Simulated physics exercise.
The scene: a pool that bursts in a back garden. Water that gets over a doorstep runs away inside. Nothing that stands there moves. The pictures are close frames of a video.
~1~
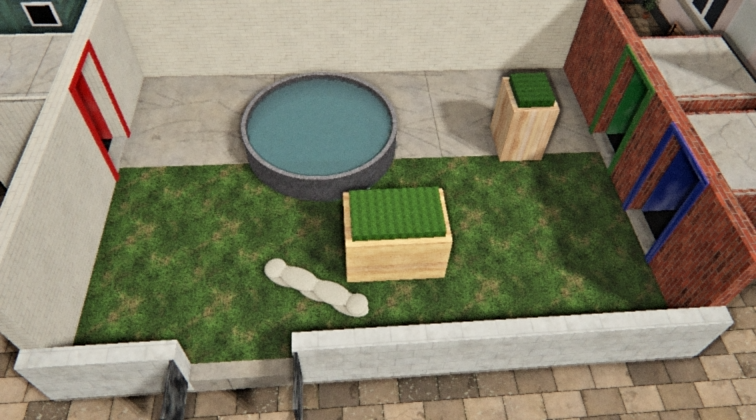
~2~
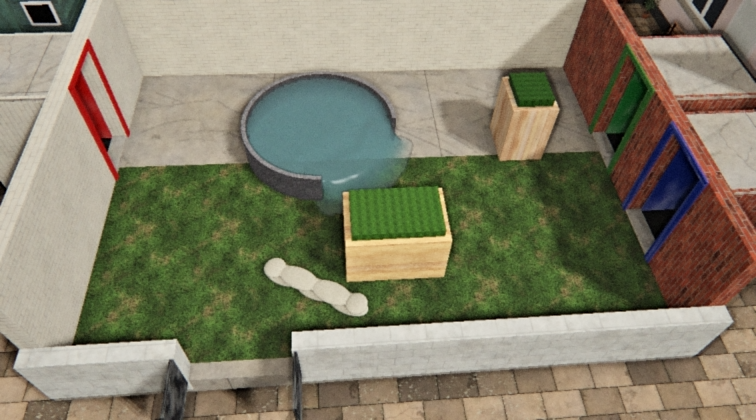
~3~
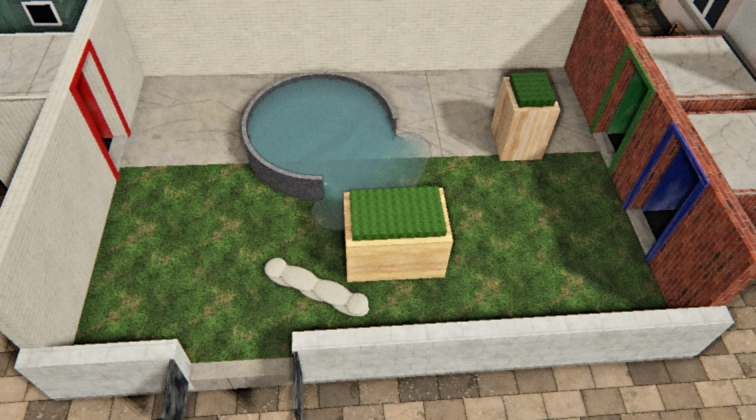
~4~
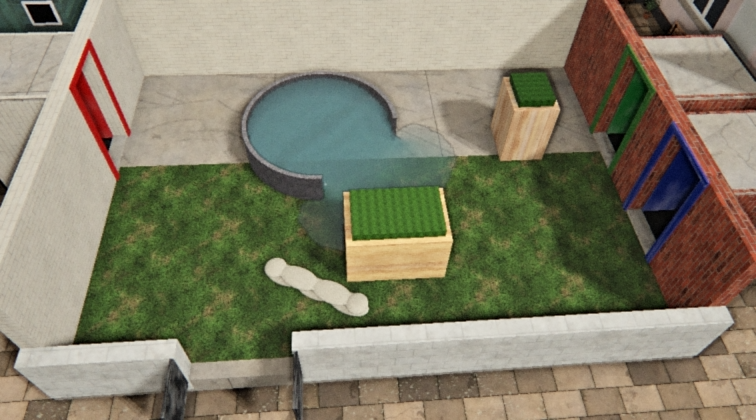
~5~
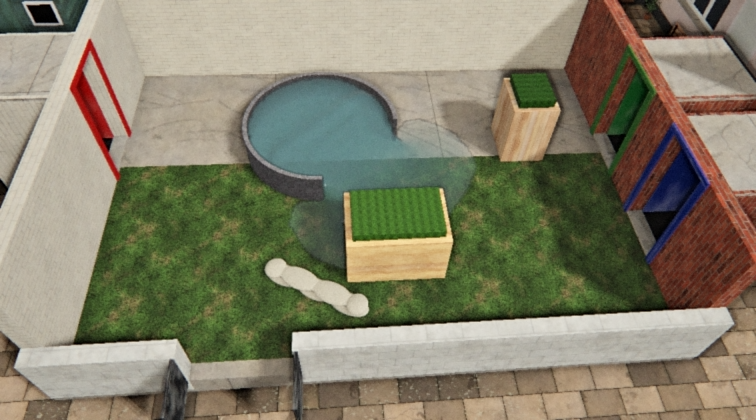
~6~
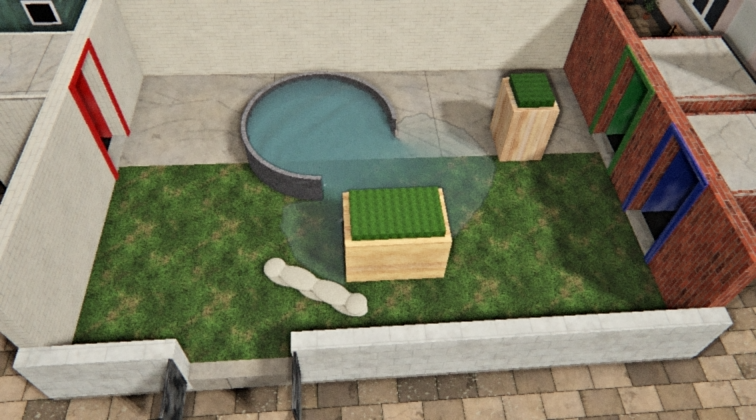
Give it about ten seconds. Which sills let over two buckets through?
One by one: The red door stays under that; the green door takes more than that; the blue door takes more than that.
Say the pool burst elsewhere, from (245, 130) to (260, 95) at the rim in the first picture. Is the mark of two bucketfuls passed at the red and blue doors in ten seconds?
Then: The red one is over, the blue one keeps below it.
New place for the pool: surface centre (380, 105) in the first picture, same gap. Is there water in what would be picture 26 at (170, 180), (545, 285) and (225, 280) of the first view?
One after the other: Dry, wet, not flooded.
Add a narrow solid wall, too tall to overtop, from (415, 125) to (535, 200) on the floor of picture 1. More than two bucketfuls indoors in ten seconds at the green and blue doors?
Green lets less in, blue lets more in.
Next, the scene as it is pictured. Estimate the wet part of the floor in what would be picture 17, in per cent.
Some 30 per cent.
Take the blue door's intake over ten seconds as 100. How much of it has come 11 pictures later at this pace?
Close to 0 %.
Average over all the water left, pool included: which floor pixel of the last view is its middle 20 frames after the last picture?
At about (425, 185).
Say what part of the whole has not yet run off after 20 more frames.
I make it 98 per cent.
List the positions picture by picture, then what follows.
The first frame shows still water in the round pool at (320, 125).
In the second frame, the front is at (400, 139), out from the gap at (375, 172).
In the third frame, the front is at (322, 222), out from the gap at (375, 173).
In the fourth frame, water pours out at (375, 174) and has run to (436, 135).
In the fifth frame, water pours out at (376, 175) and has run to (327, 257).
In the sixth frame, water pours out at (374, 174) and has run to (335, 277).
A moment on, water covers 15 % of the floor; the red door not reached, the green door not reached, the blue door not reached.
Next, water covers 30 % of the floor; the red door not reached, the green door not reached, the blue door not reached.
Then, water covers 50 % of the floor; the red door not reached, the green door under two buckets in, the blue door over two buckets in.
Later, water covers 70 % of the floor; the red door not reached, the green door over two buckets in, the blue door far over two buckets in.
In the end, water covers 80 % of the floor; the red door not reached, the green door over two buckets in, the blue door far over two buckets in.
